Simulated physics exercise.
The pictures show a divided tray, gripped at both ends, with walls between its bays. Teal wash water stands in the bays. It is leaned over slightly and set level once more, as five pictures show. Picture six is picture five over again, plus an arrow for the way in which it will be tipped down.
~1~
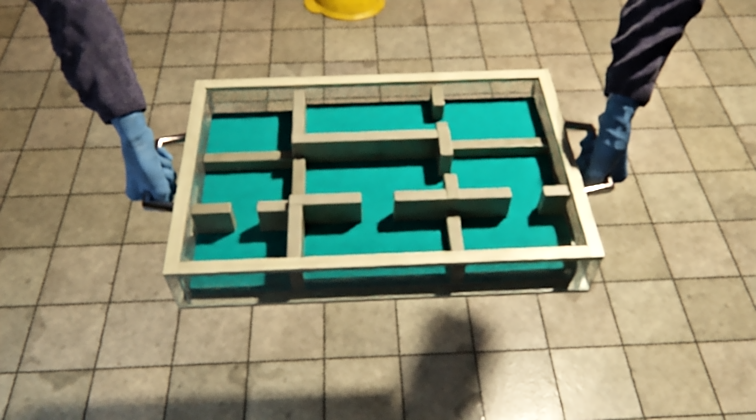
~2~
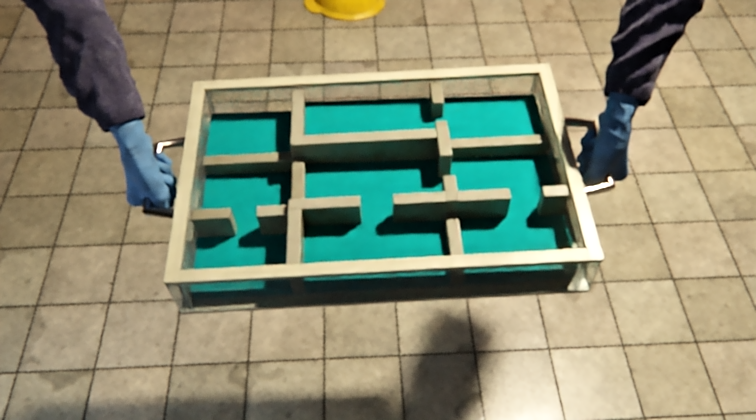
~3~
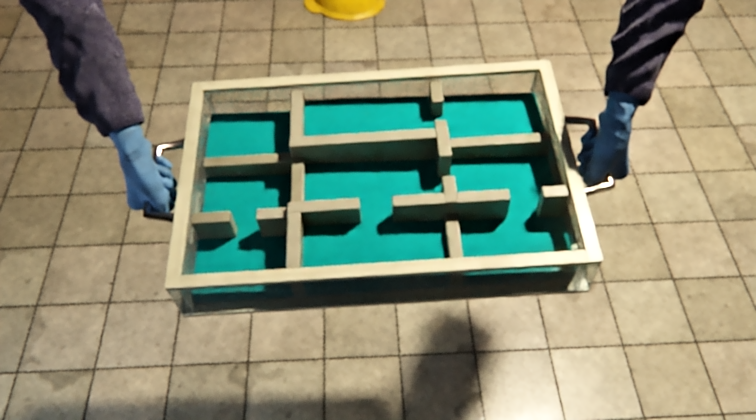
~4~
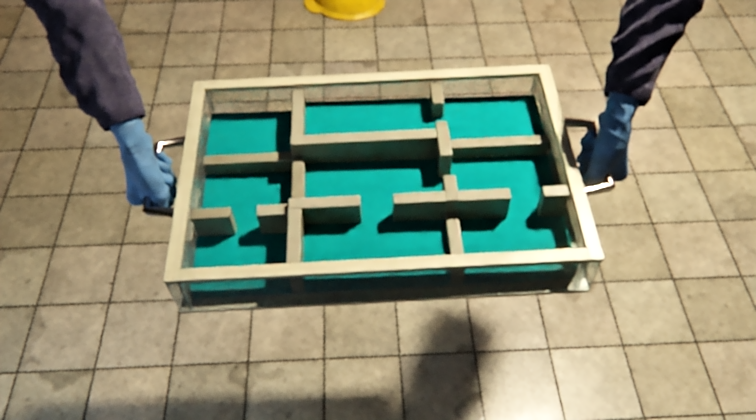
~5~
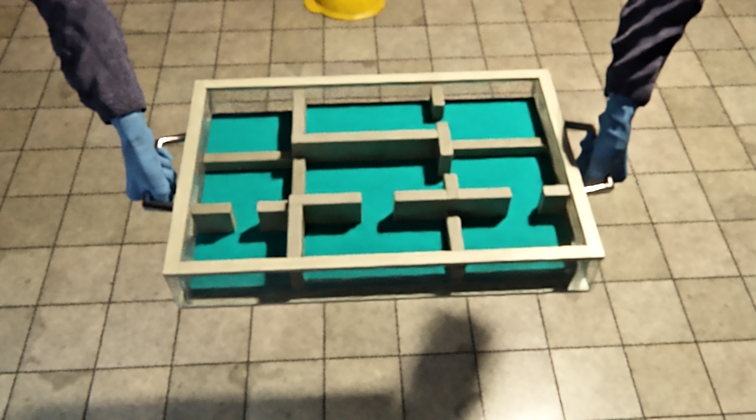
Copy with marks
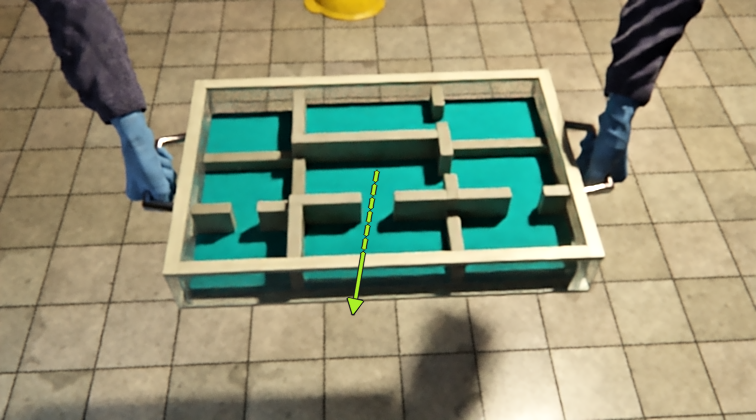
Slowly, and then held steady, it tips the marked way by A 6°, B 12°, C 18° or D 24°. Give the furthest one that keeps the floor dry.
I would pick slope C.
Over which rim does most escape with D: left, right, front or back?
Over the front one.
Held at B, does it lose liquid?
No, that is safe.
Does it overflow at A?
No.
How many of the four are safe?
Three.
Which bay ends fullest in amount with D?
The front middle bay.
The arrow ends at (353, 308).
For slope A, nothing spills; the back middle bay holds the most.
For slope B, nothing spills; the back middle bay holds the most.
For slope C, nothing spills; the front middle bay holds the most.
For slope D, about 6 % goes over the rim.
